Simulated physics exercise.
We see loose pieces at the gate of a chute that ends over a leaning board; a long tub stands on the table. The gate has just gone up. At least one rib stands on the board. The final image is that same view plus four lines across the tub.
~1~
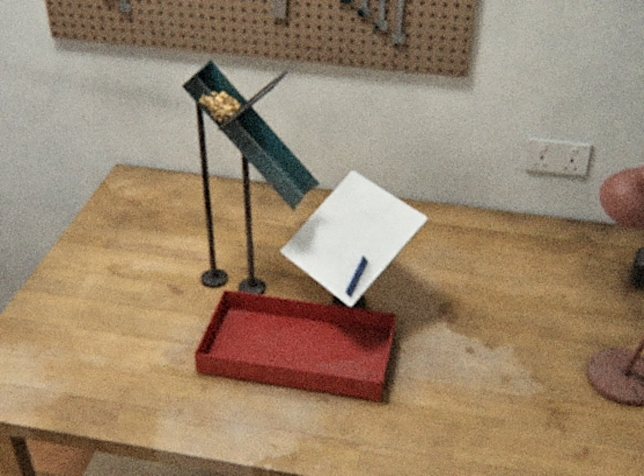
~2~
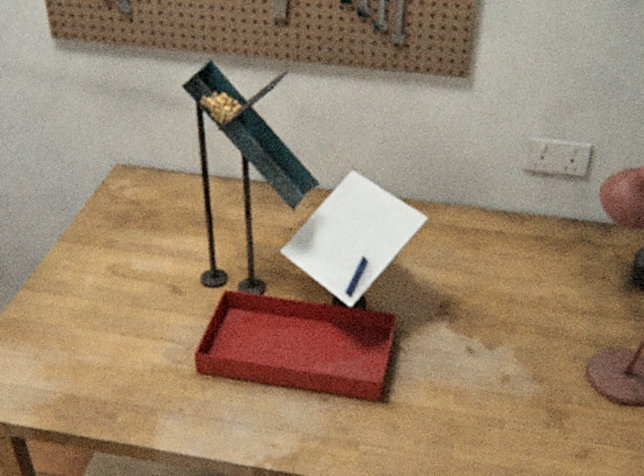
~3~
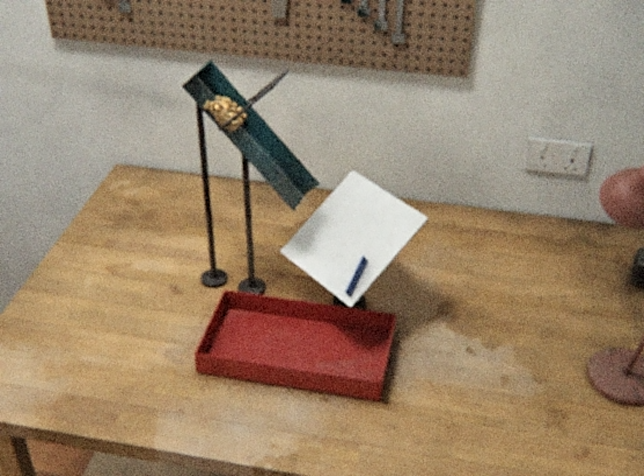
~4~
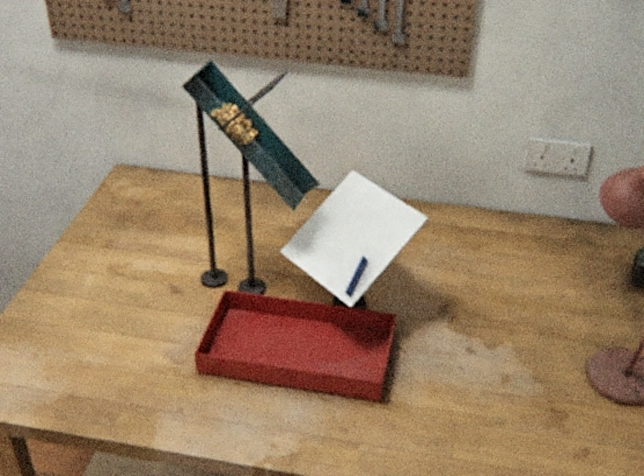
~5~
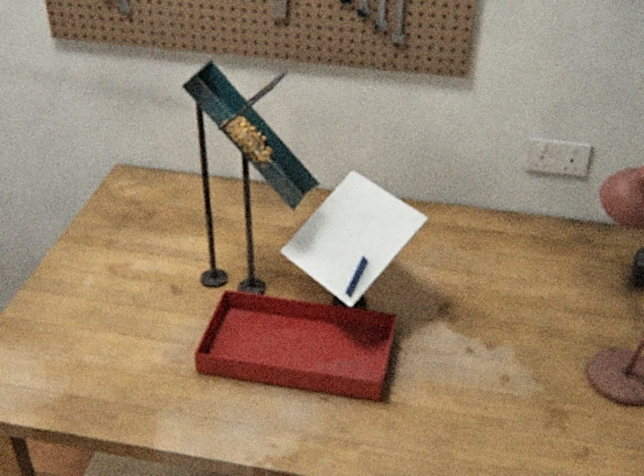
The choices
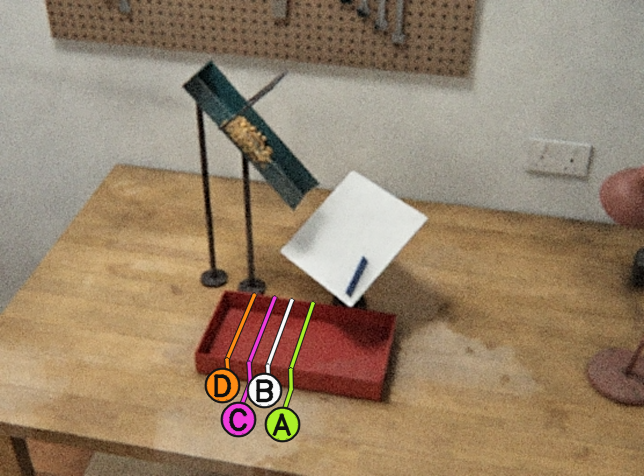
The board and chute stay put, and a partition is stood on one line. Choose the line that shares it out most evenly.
A beats the others.
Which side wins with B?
Right.
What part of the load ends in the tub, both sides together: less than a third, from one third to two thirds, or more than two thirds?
About that: More than two thirds.
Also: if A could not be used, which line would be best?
The answer is B.
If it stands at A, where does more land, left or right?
More lands on the right.
On the marked copy, line A crosses the front rim at (291, 368); line B crosses the front rim at (268, 365); line C crosses the front rim at (249, 362); line D crosses the front rim at (227, 358).
With A, of what is caught, about a third on the left of the divider, about two thirds on the right.
With B, of what is caught, a small part on the left of the divider, most on the right.
With C, of what is caught, a stray few on the left of the divider, nearly all on the right.
With D, of what is caught, none on the left of the divider, all on the right.
